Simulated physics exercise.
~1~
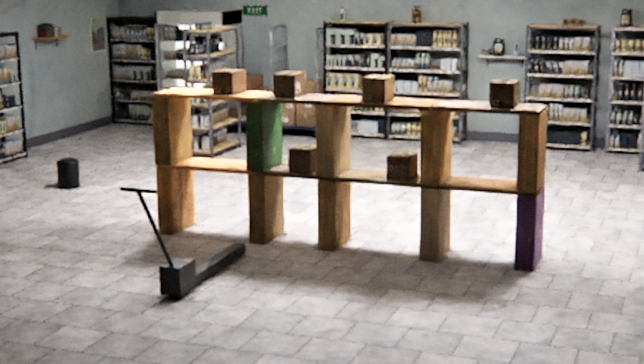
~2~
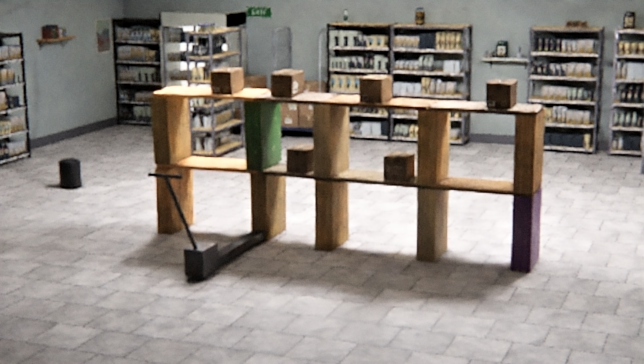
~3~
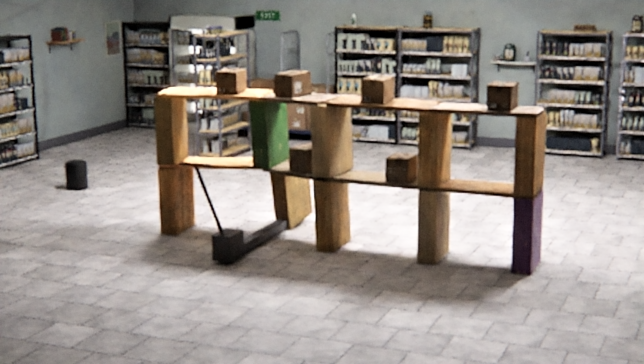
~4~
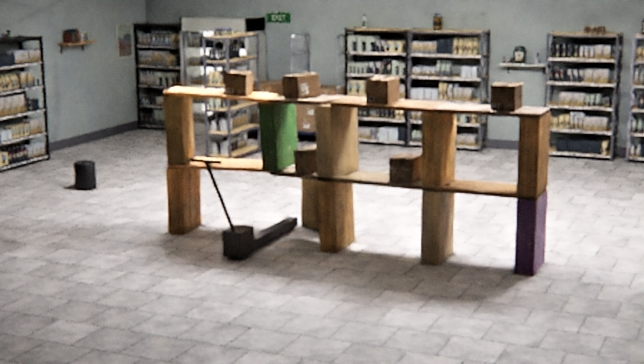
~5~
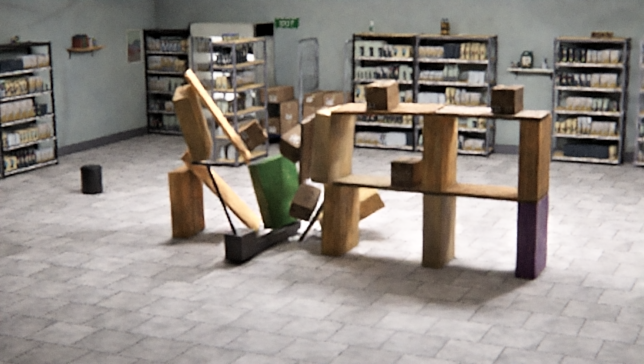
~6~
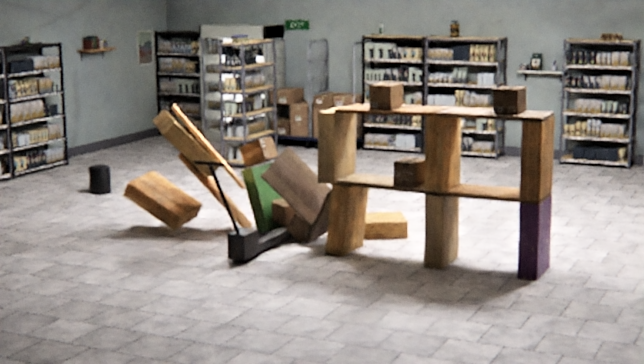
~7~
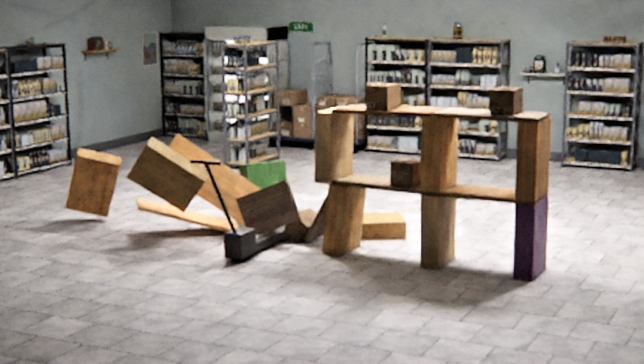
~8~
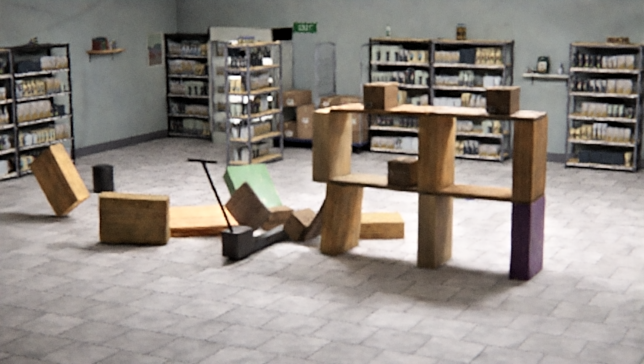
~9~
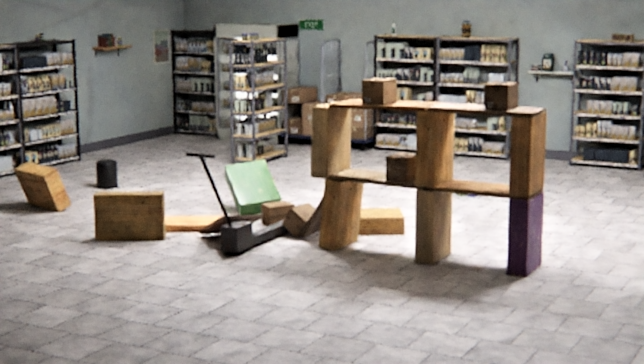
To begin with, a two-tier shelf of timber uprights and boards, with small boxes on it, stands on a tiled floor before storage racks. A low, dark jack with a tall handle slides in and pushes back the foot of the lower upright beneath the green one. The green upright drops, and the boards and boxes at the left end tip and fall. The far-left uprights topple outward, one tumbling well to the left. Finally, the left part lies scattered around the jack, the green piece among it, while the right part stands with its purple upright in place.
